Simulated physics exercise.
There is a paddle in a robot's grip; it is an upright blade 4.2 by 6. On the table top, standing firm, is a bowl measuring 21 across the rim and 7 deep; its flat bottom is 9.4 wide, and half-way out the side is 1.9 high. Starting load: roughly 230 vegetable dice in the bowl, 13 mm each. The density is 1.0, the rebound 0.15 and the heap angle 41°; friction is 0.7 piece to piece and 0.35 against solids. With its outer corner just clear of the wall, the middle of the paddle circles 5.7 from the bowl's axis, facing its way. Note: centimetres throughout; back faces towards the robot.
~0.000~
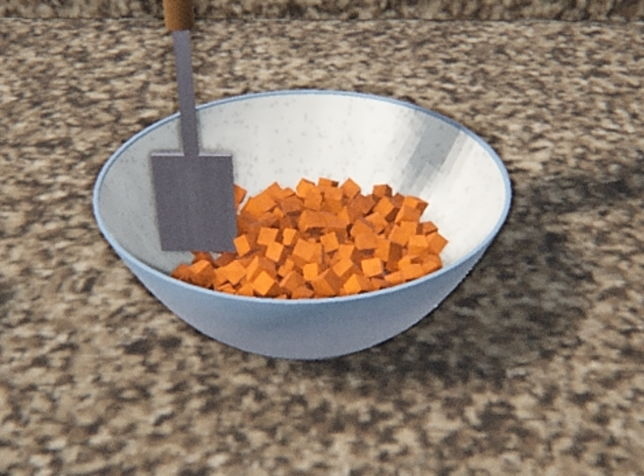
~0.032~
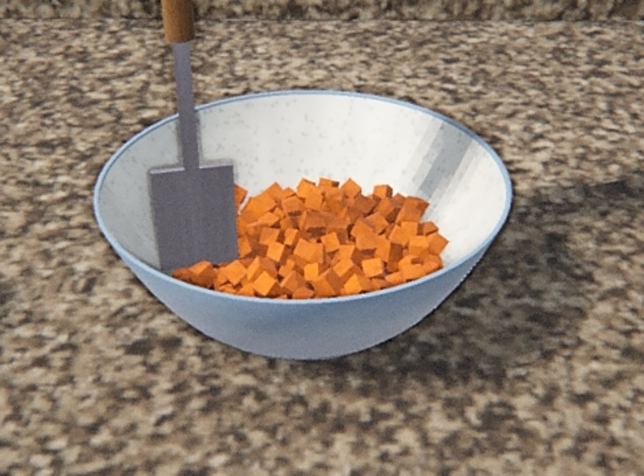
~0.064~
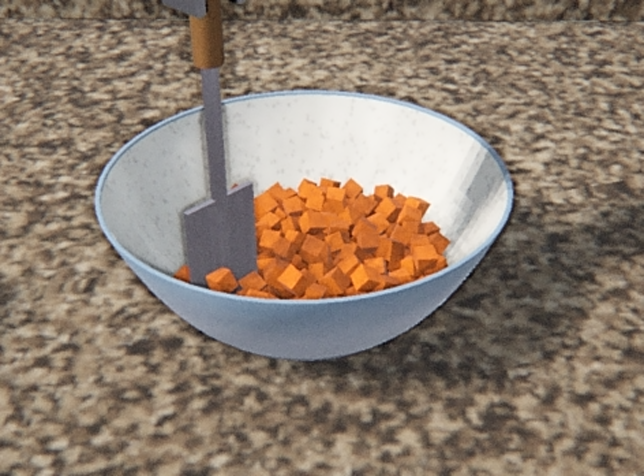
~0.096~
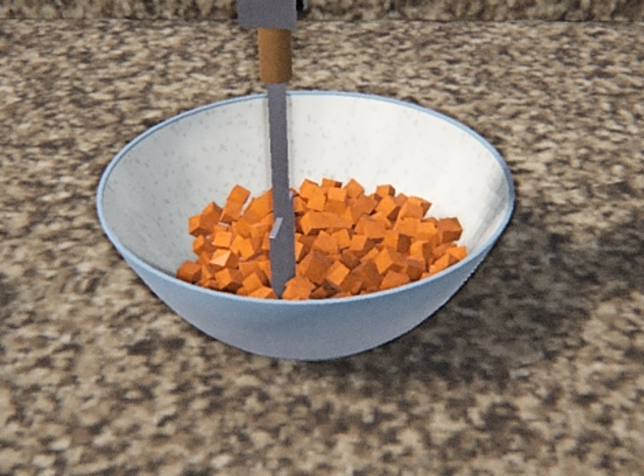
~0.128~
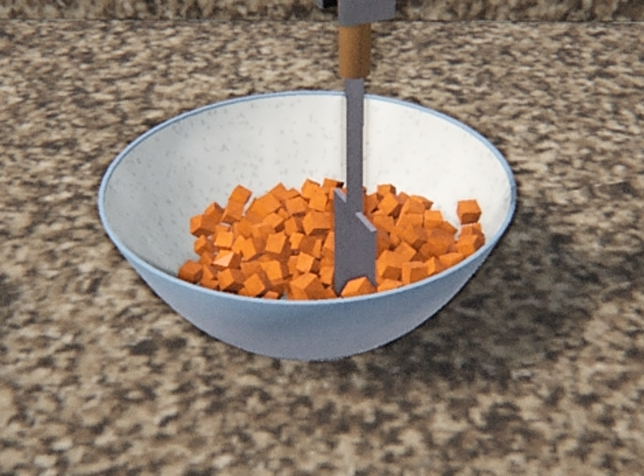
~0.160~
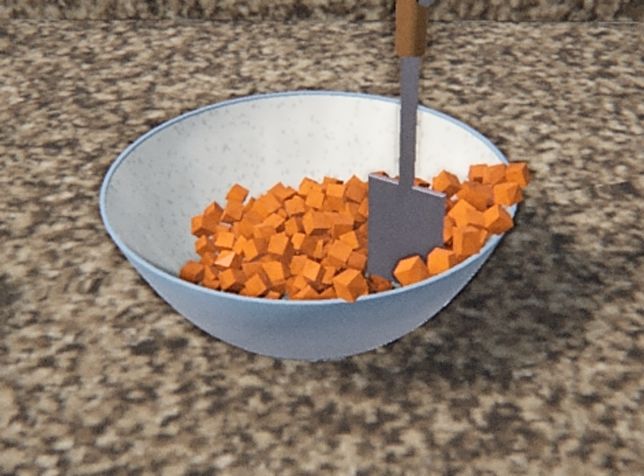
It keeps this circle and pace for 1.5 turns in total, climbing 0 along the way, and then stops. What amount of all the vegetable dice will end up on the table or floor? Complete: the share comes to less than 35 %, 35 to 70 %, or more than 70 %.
The share comes to between 35 and 70 %.
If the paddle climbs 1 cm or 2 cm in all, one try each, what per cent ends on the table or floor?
Some 30 and some 25 per cent.
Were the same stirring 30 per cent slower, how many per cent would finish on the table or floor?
It would come to around 30 percent.
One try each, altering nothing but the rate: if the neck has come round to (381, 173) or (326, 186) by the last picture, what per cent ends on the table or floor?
Roughly 35 per cent on the first try and 25 per cent on the second.
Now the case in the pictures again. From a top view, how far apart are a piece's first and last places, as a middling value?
Something near 11 cm, measured level.
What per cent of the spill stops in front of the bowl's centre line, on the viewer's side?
My reading is roughly 40 per cent.
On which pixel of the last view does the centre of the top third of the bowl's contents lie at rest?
(336, 202).
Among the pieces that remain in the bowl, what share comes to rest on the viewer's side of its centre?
Around 35 percent of it.
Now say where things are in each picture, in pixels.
The first frame shows the paddle neck at (189, 128), 0° round; upper third of the load around (321, 243), from x 180 to 435, top at y 185; 228 in the bowl.
The second frame shows the paddle neck at (189, 141), 14° round; upper third of the load around (322, 243), from x 180 to 435, top at y 185.
The third frame shows the paddle neck at (217, 170), 48° round; upper third of the load around (321, 247), from x 185 to 440, top at y 190.
The fourth frame shows the paddle neck at (281, 186), 82° round; upper third of the load around (348, 248), from x 190 to 455, top at y 190.
The fifth frame shows the paddle neck at (355, 181), 117° round; upper third of the load around (388, 248), from x 190 to 470, top at y 190.
The sixth frame shows the paddle neck at (407, 157), 151° round; upper third of the load around (430, 217), from x 190 to 515, top at y 175; 228 in the bowl.
After 0.30 s, 298° round, highest piece 12 above the table; 186 in the bowl, 2 on the table or floor, 40 in flight or on the tool.
After 0.43 s, 85° round, highest piece 10 above the table; 160 in the bowl, 43 on the table or floor, 25 in flight or on the tool.
After 0.70 s, 180° round, highest piece 6 above the table; 131 in the bowl, 97 on the table or floor.
After 1.40 s, 180° round, highest piece 5 above the table; 131 in the bowl, 97 on the table or floor.
In the end, 131 in the bowl, 97 on the table or floor. That is 43 % on the table or floor.
